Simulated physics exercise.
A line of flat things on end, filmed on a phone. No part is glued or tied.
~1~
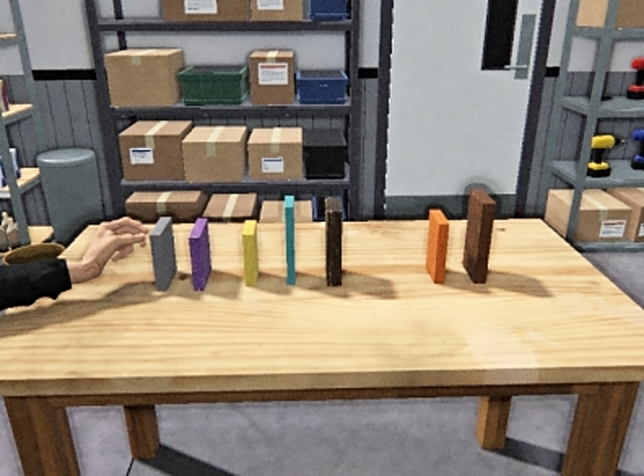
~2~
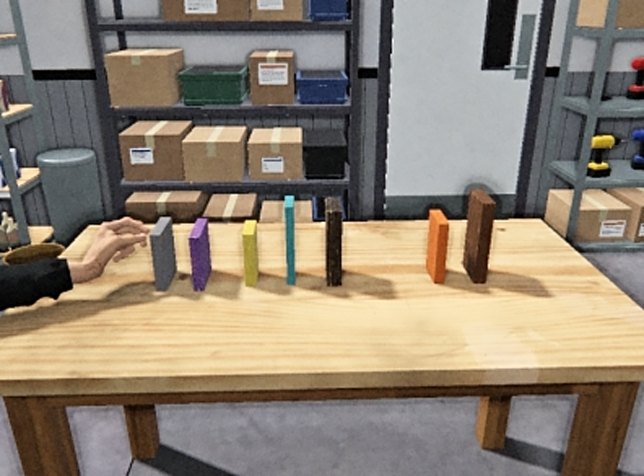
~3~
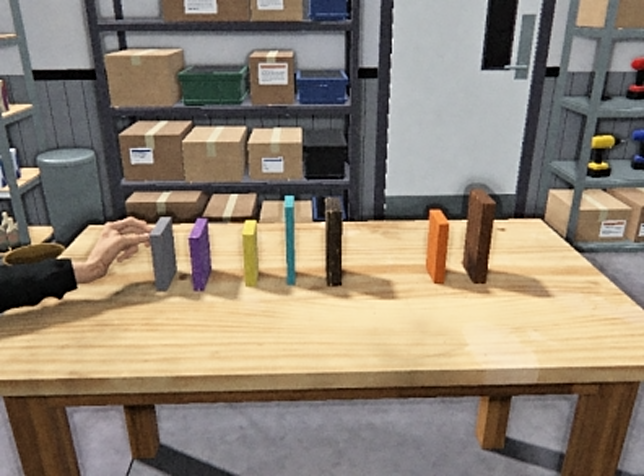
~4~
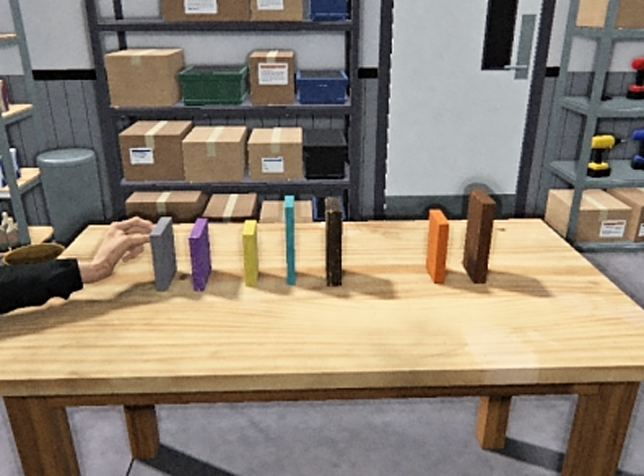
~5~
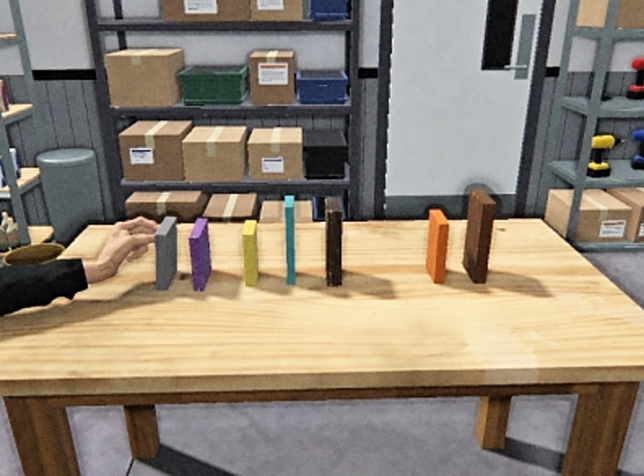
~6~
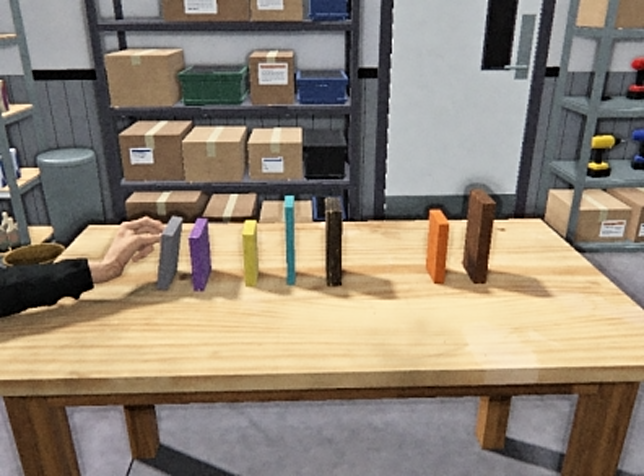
Grey block tilting slowly right toward a purple one as a hand pushes it, other upright blocks standing still on a wooden table.
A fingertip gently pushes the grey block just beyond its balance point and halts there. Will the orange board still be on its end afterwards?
Won't fall.
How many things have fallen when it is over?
That adds up to 5 in total.
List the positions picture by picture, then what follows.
Orange board (437, 247); turquoise board (290, 241), in the first picture.
Yellow block (251, 253); purple board (201, 254), in the second picture.
Turquoise board (290, 241); black board (333, 242), in the third picture.
Yellow block (251, 253); purple board (201, 254), in the fourth picture.
Grey block 5° over; turquoise board (290, 241); black board (333, 242), in the fifth picture.
Grey block 11° over; orange board (437, 247); yellow block (251, 253), in the sixth picture.
Then, 0.40 s after the last picture, grey block 60° over; purple board tipped 45° from how it was.
Then, 0.60 s after the last picture, grey block 73° over; purple board tipped 73° from how it was; yellow block tipped 50° from how it was; turquoise board tipped 22° from how it was.
Then, 0.90 s after the last picture, grey block 73° over; black board on its side; turquoise board tipped 71° from how it was; yellow block tipped 75° from how it was.
Then, 1.00 s after the last picture, grey block 73° over; black board on its side; turquoise board tipped 67° from how it was; yellow block on its side.
At rest, tipped over on the table, turquoise board, black board, yellow block and purple board; orange board in place. Seen from the same camera at the end, orange board near (437, 247).
